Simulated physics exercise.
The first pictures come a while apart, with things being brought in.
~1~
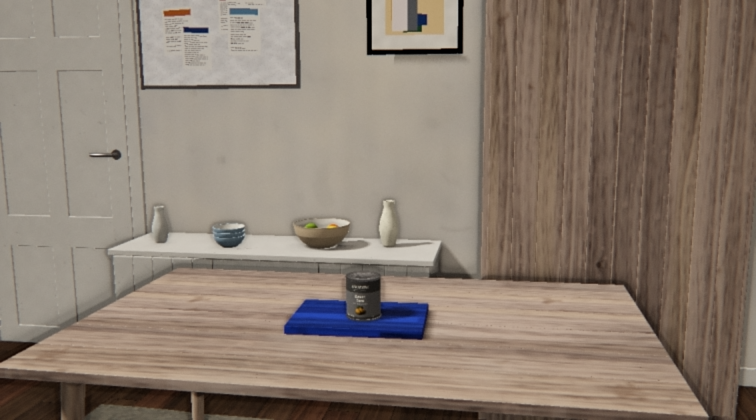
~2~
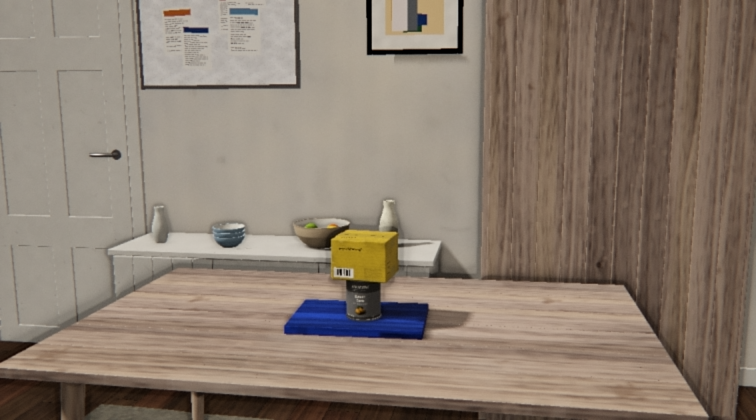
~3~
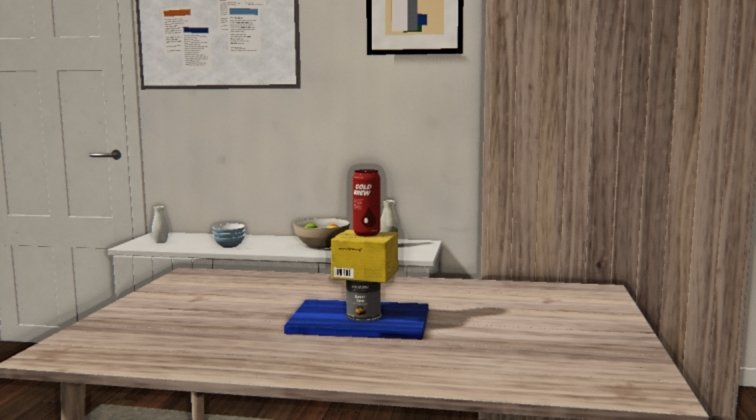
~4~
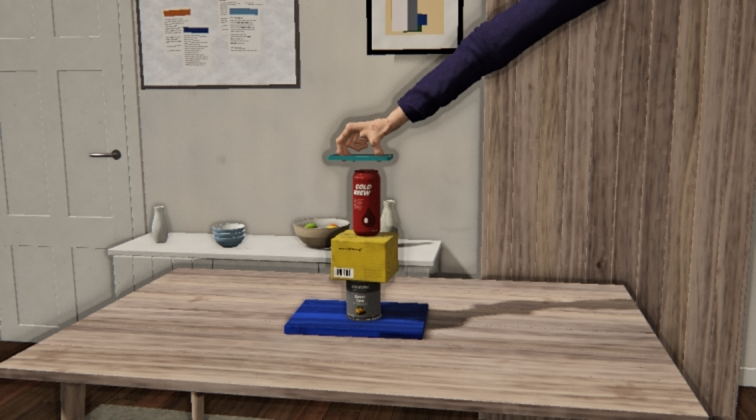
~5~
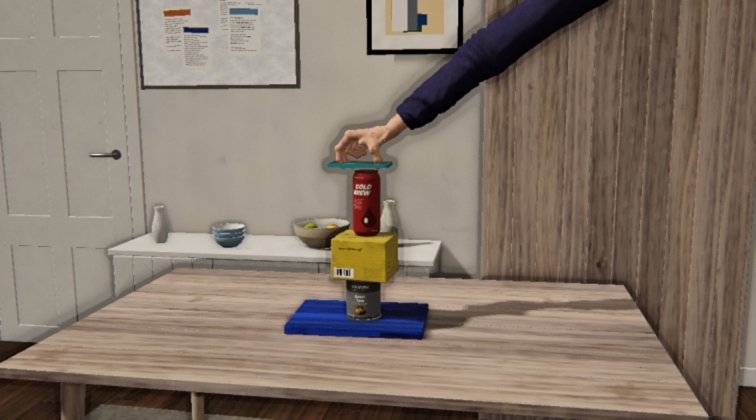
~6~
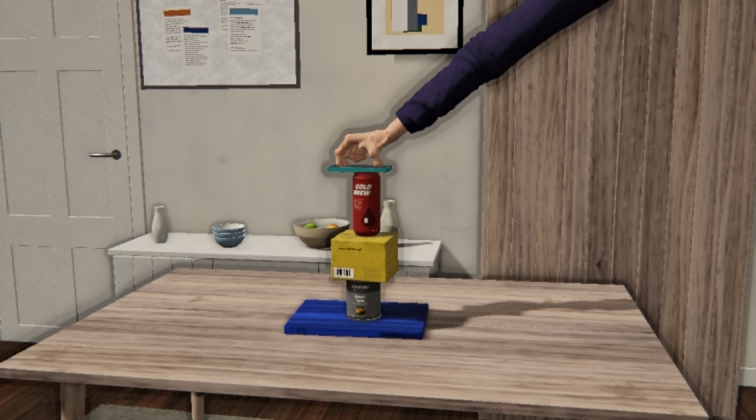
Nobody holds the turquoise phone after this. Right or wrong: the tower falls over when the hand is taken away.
Wrong.
Then, 0.20 s on from there, no change.
Then, 0.30 s on from there, turquoise phone resting near (360, 169).
In the end, all 5 unmoved. At the end, from the last picture's camera, turquoise phone near (360, 169). The pile keeps its balance.
